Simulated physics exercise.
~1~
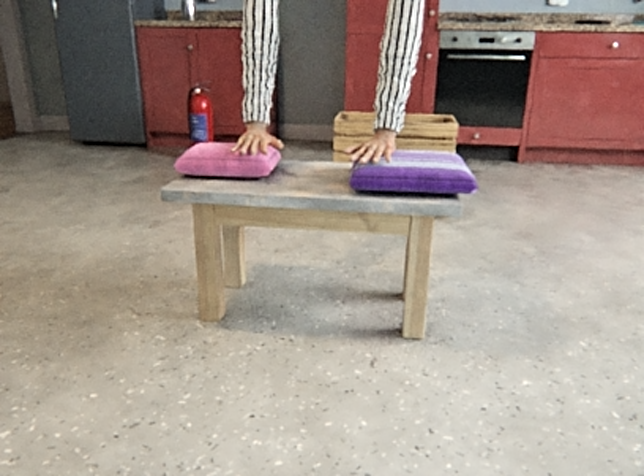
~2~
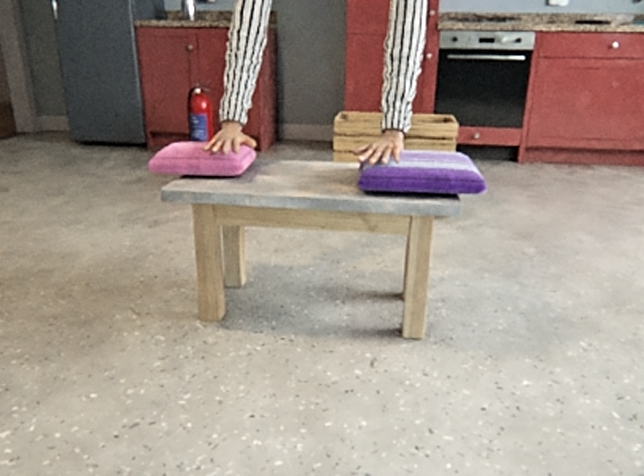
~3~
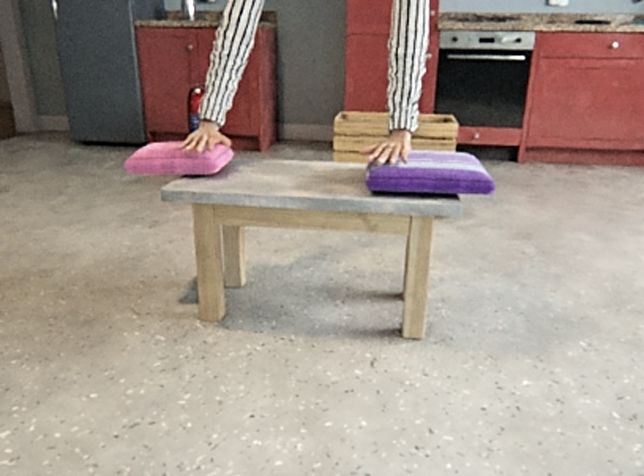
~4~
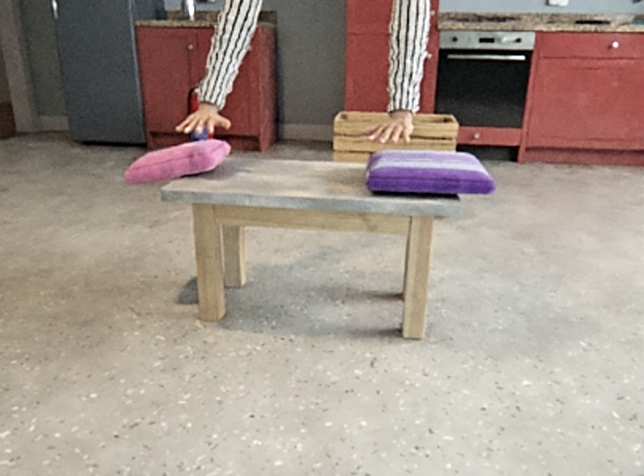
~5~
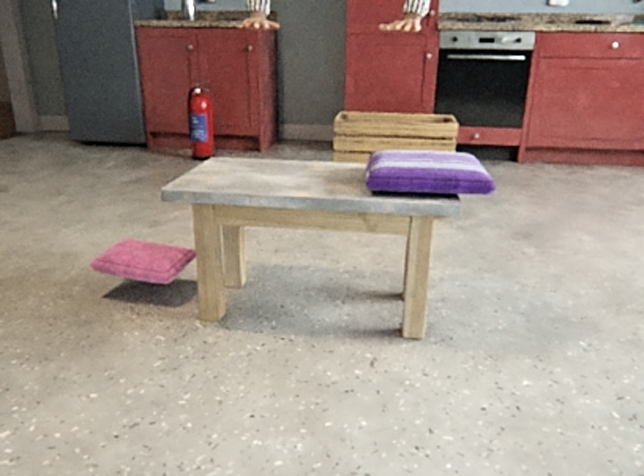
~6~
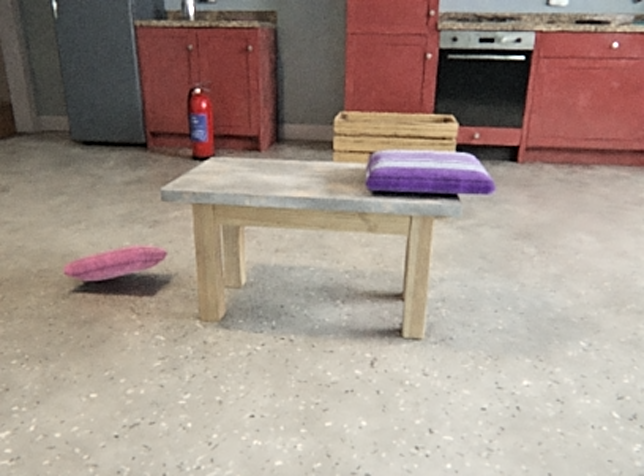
Pink cushion tipping off a bench's left end and landing on the floor after hands slide two outwards, purple one staying put.
